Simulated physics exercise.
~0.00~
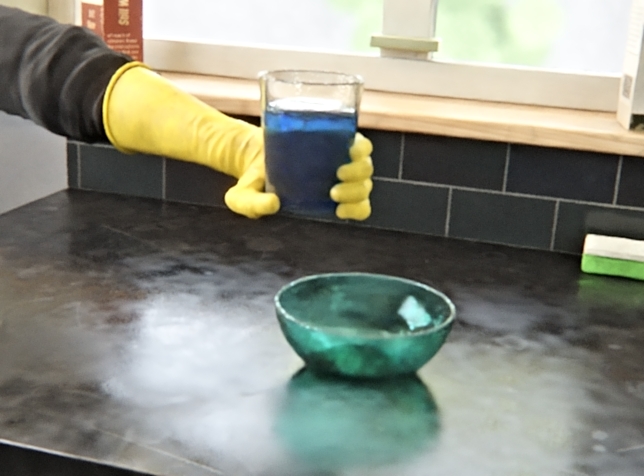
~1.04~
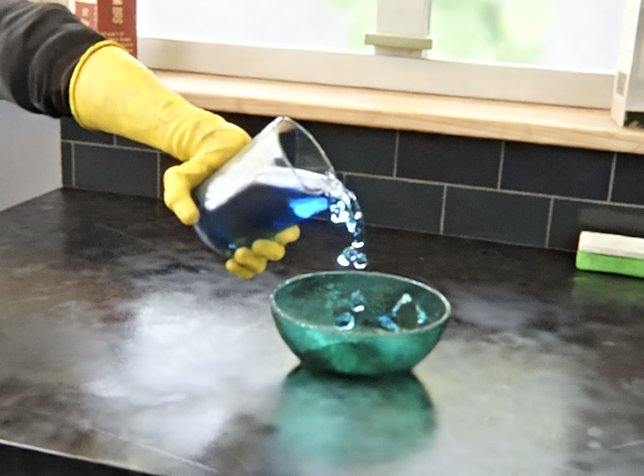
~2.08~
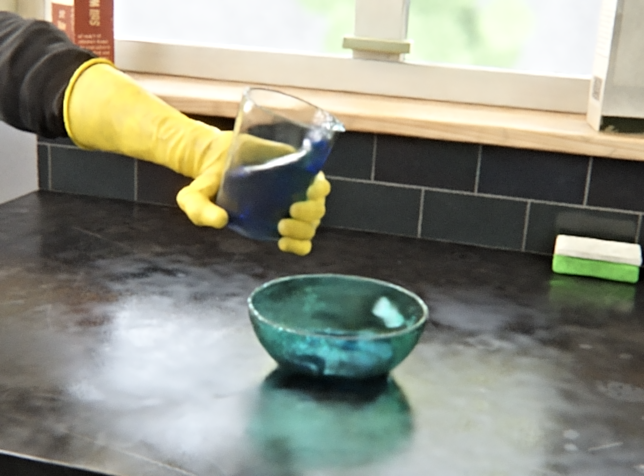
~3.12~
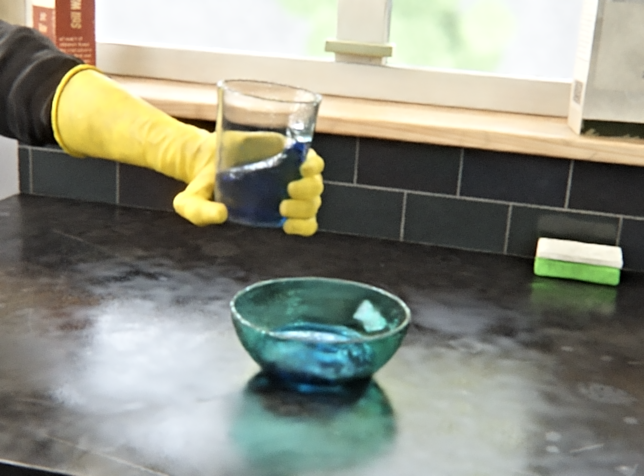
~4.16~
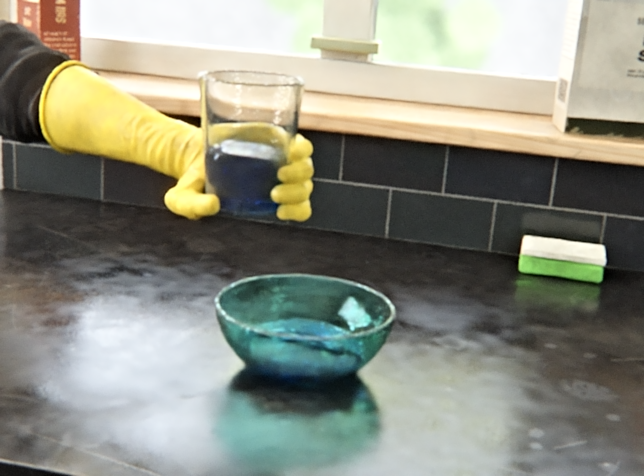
A yellow-gloved hand tips a glass of blue liquid, pours some into a green bowl, then holds the partly filled glass upright.
